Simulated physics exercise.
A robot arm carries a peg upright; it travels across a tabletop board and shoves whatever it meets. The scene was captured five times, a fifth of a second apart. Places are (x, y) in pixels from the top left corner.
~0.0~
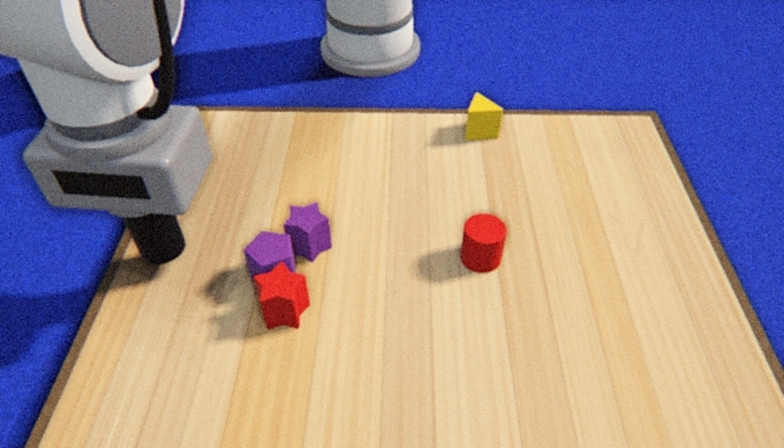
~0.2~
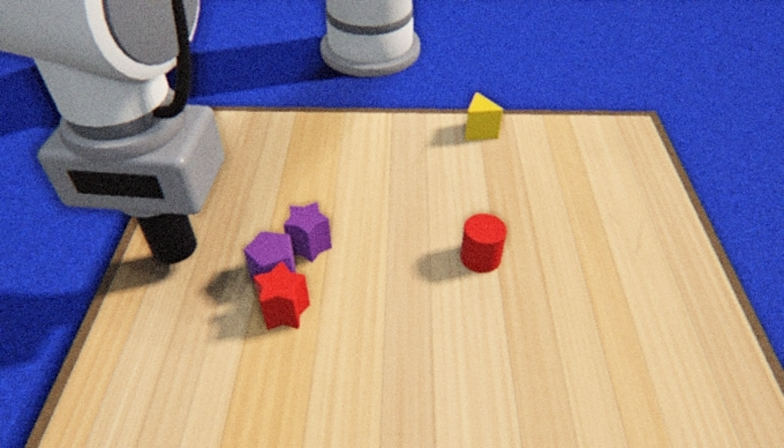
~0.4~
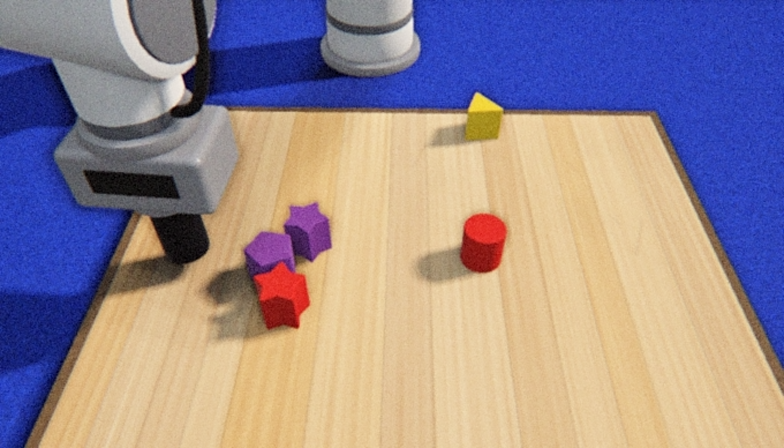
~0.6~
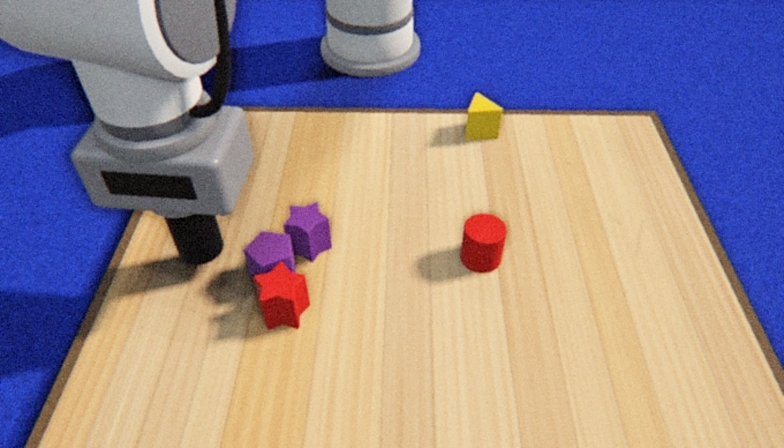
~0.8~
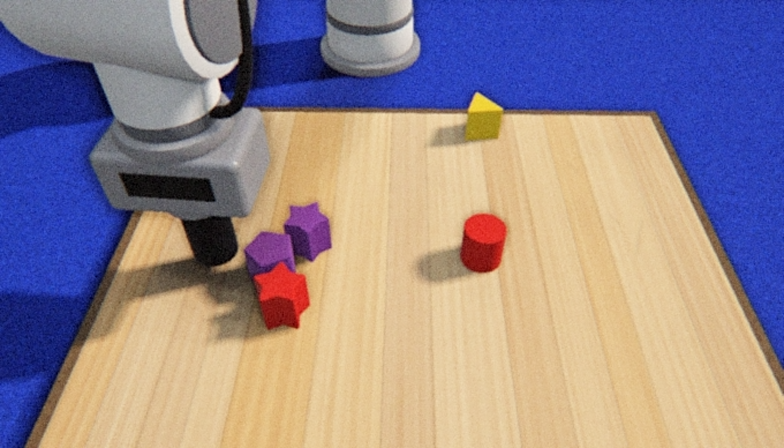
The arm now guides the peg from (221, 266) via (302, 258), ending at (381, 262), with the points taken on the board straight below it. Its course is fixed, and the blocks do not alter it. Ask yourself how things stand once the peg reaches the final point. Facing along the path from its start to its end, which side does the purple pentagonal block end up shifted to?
The shift is to the right of that direction.
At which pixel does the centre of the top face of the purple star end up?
Near (357, 202).
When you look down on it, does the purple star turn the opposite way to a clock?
Going by the path, yes.
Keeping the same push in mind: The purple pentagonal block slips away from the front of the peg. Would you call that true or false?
The claim holds.
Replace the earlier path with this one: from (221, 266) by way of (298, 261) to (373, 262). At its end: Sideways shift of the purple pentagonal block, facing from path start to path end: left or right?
It moves over to the right.
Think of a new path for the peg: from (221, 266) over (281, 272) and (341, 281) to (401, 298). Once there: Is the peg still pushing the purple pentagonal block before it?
The answer is yes.
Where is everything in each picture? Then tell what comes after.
Peg tip (163, 249); block tops, purple pentagonal block (269, 247); red star (279, 282); purple star (305, 216); red cylinder (485, 227), in the first frame.
Peg (175, 248); blocks unchanged, in the second frame.
Peg (188, 248); blocks unchanged, in the third frame.
Peg (201, 249); blocks unchanged, in the fourth frame.
Peg (216, 251); purple pentagonal block (269, 247); red star (279, 282); purple star (305, 216); red cylinder (485, 227), in the fifth frame.
The first path, step by step. One third of the way, peg (275, 244); purple pentagonal block (304, 250), turned 25° clockwise; red star (286, 285), turned 30° clockwise; purple star (315, 213).
Two thirds of the way, peg (329, 243); purple pentagonal block (337, 259), turned 50° clockwise; red star (287, 285), turned 40° clockwise; purple star (347, 204), turned 70° anticlockwise.
At the end, peg (381, 247); purple pentagonal block (344, 262), turned 70° clockwise; red star (287, 285), turned 40° clockwise; purple star (357, 202), turned 100° anticlockwise; red cylinder in place.
